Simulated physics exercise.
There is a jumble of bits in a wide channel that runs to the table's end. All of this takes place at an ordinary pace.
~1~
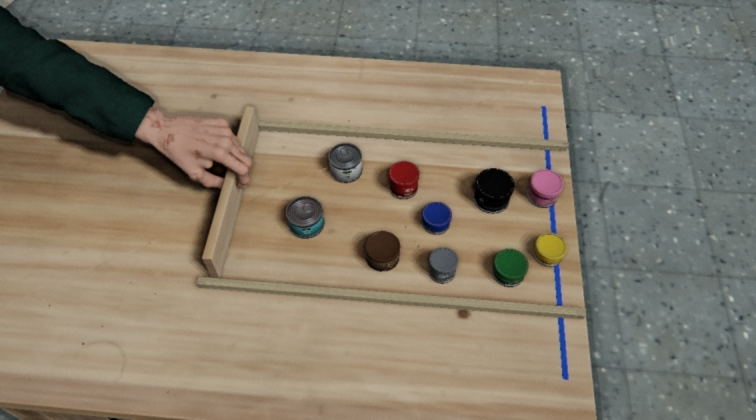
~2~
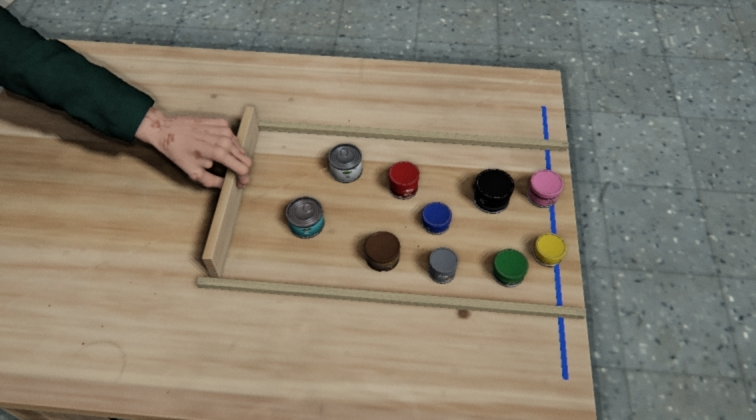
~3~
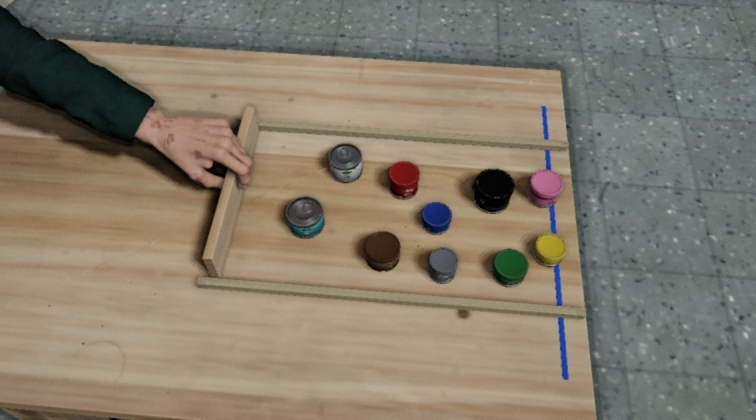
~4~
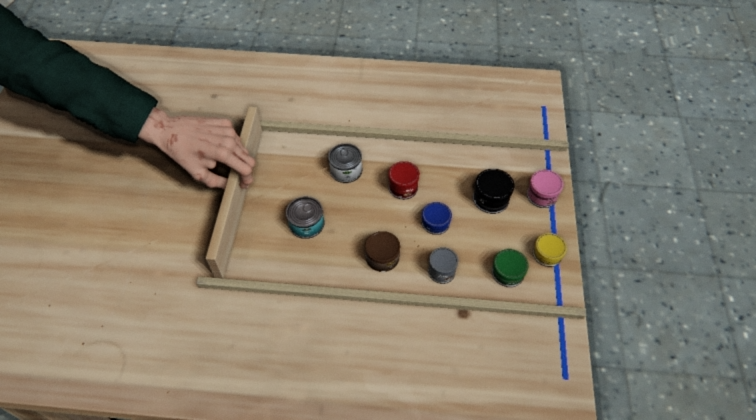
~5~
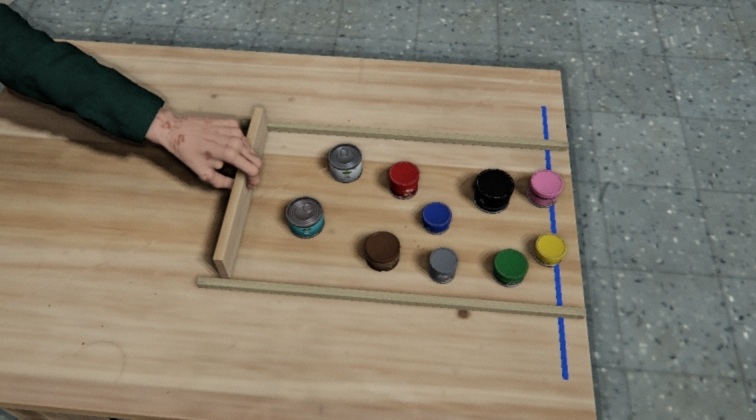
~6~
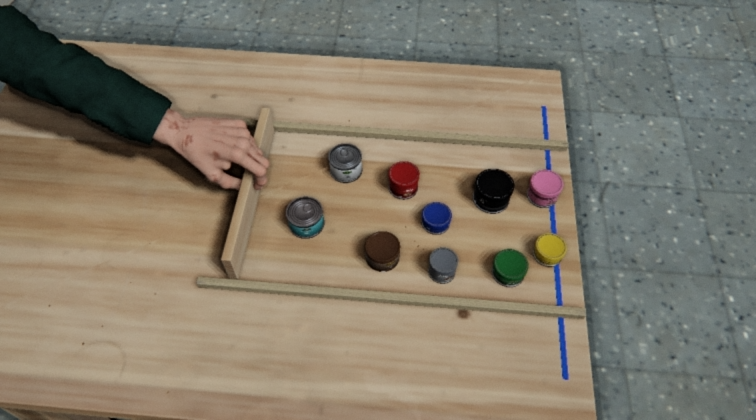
At first, a hand in a dark green sleeve rests on a wooden board at the left of a railed channel on a table, with colourful lidded pots scattered toward a blue line. The hand then slides the board slightly to the right, while the pots stay where they are, untouched.
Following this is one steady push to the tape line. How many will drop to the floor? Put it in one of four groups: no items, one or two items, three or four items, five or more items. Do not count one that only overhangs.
Most likely a good five or more will slide off.
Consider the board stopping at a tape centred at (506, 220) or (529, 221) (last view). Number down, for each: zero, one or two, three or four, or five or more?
Falls: One or two; 1 or 2.
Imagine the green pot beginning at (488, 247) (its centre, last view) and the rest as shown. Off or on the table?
Result for the green pot: It drops.
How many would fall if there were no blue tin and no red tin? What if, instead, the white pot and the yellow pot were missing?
The number fallen is 3, and in the other try 4.
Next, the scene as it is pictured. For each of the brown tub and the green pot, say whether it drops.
In the end the brown tub stays where it is, the green pot ends up below.
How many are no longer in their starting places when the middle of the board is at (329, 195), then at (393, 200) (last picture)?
So 2, and at the other place 5.
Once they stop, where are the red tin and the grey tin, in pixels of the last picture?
Final spots - red tin (570, 200), grey tin (576, 292).
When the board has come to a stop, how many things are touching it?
The figure is 5.
Early on, none off yet; yellow pot at rest near (549, 250); pink tin at rest near (545, 189); green pot at rest near (510, 268).
Finally, the number that fall off is five or more; lost, blue tin, black pot, green pot, pink tin and yellow pot.
